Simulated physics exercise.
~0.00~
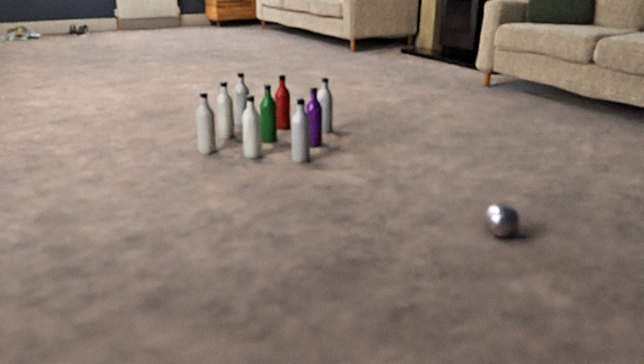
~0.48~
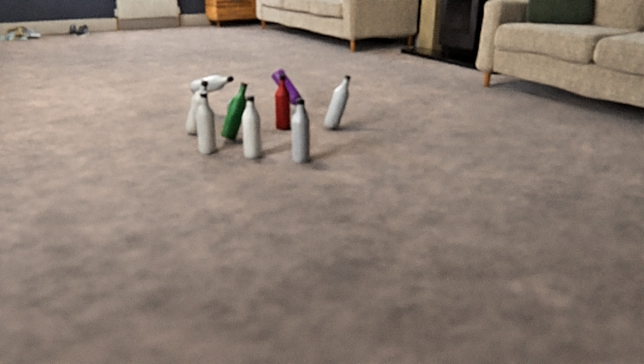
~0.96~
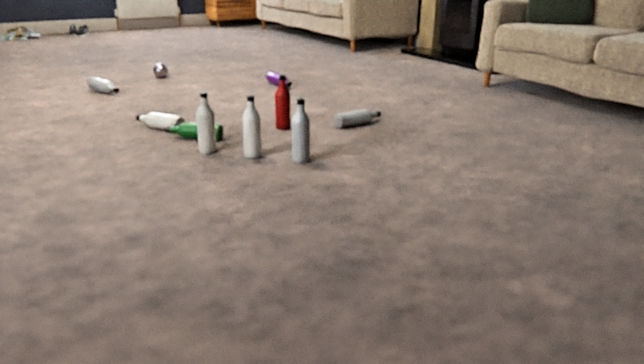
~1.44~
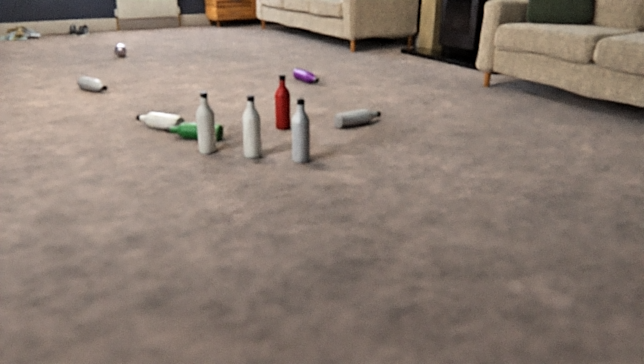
On a carpeted living room floor, a shiny ball rolls leftward into nine capped bottles, knocking over five, including the purple and green ones, and continues toward the back while the red bottle and three pale ones remain standing.
